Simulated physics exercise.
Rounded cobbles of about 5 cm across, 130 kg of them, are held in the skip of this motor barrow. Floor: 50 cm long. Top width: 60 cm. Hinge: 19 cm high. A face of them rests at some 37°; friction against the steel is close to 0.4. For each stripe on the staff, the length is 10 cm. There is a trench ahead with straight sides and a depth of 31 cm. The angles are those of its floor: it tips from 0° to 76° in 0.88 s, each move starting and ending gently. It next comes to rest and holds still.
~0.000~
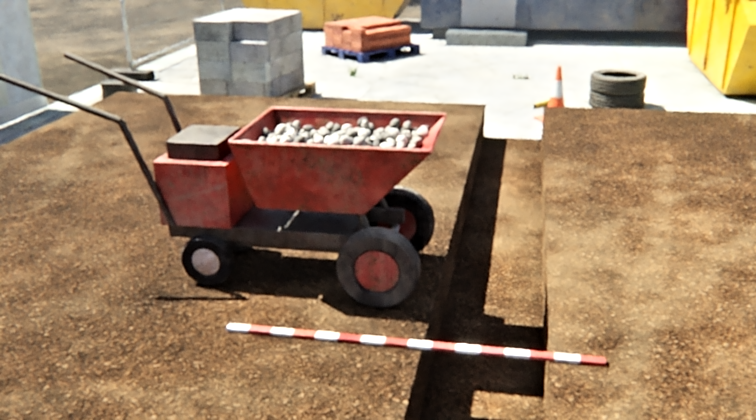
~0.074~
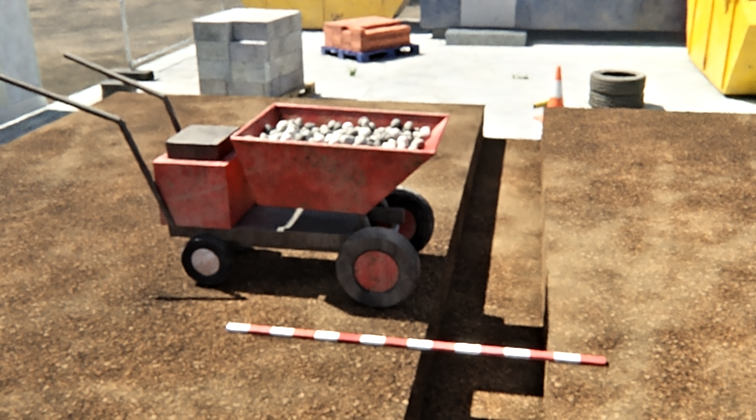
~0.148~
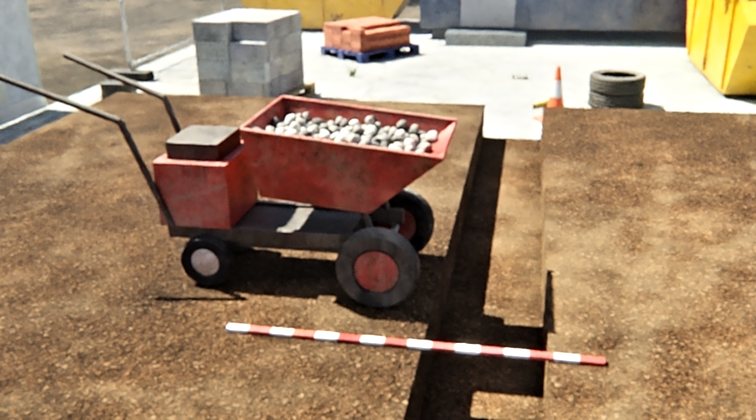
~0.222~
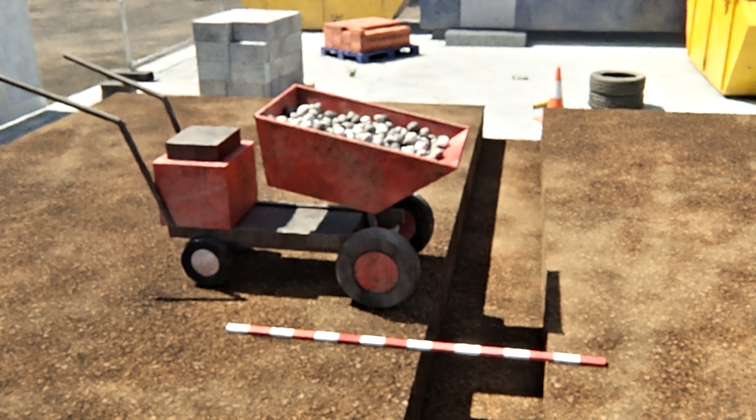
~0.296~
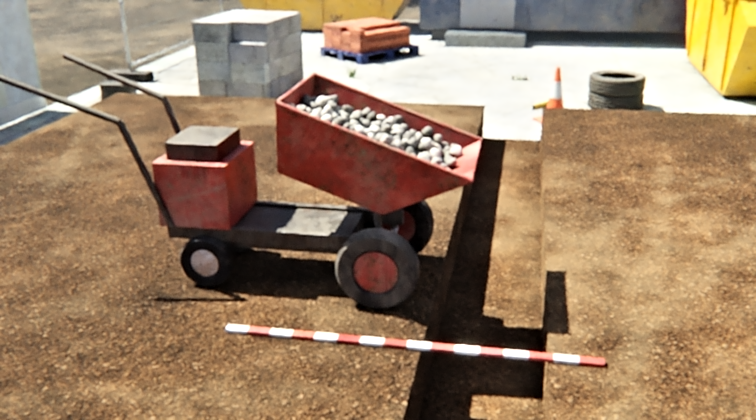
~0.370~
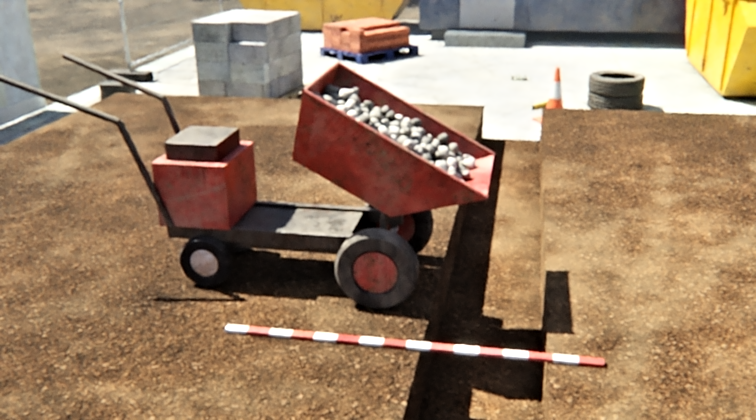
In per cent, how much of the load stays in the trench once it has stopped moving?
I would say about 43 per cent.
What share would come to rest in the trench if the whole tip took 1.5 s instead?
Trench share: Approx. 50%.
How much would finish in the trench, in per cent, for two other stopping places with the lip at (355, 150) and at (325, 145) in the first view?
About 100 per cent from the first spot, about 100 from the second.
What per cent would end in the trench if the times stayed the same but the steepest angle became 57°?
I'd expect around 40 in a hundred.
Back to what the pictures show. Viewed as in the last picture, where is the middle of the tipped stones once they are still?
The stones end up centred near (567, 290).
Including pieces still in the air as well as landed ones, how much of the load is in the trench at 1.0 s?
Close to 15 per cent has got there by then.
After 0.7 s the floor is at 64°; 100 % in the skip; the foremost stones are at (519, 246).
After 1.0 s the floor is at 76°; 53 % in the skip, 17 % in the trench, 30 % past the trench; the foremost stones are at (633, 297).
After 1.3 s the floor is at 76°; 9 % in the skip, 35 % in the trench, 56 % past the trench; the foremost stones are past the picture's edge.
After 3.3 s the floor is at 76°; 0 % in the skip, 43 % in the trench, 57 % past the trench; the foremost stones are past the picture's edge.
